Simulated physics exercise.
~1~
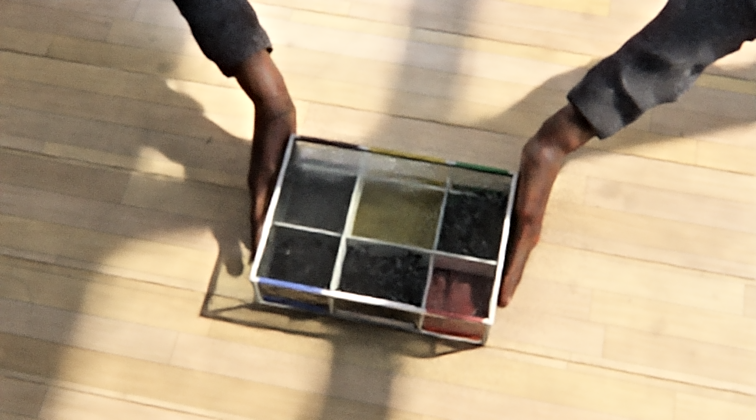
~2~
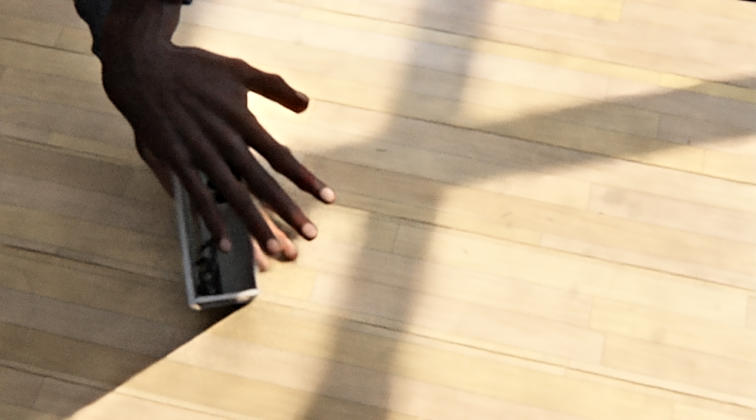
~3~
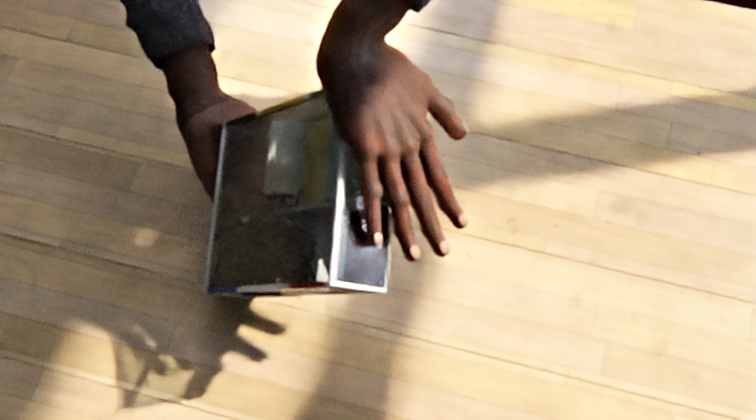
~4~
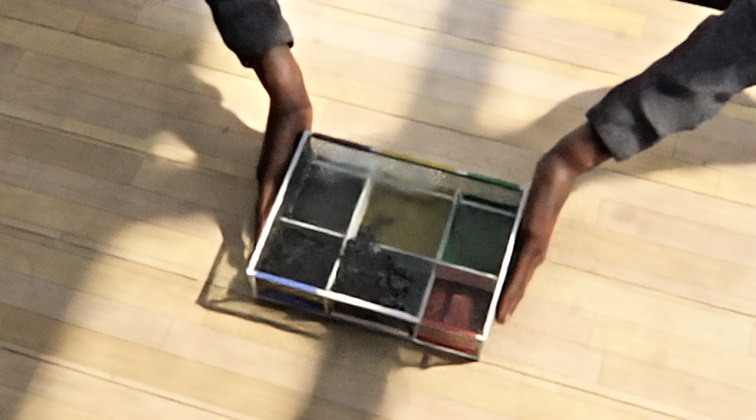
On a wooden surface, two hands tip a divided clear box steeply, then level it.
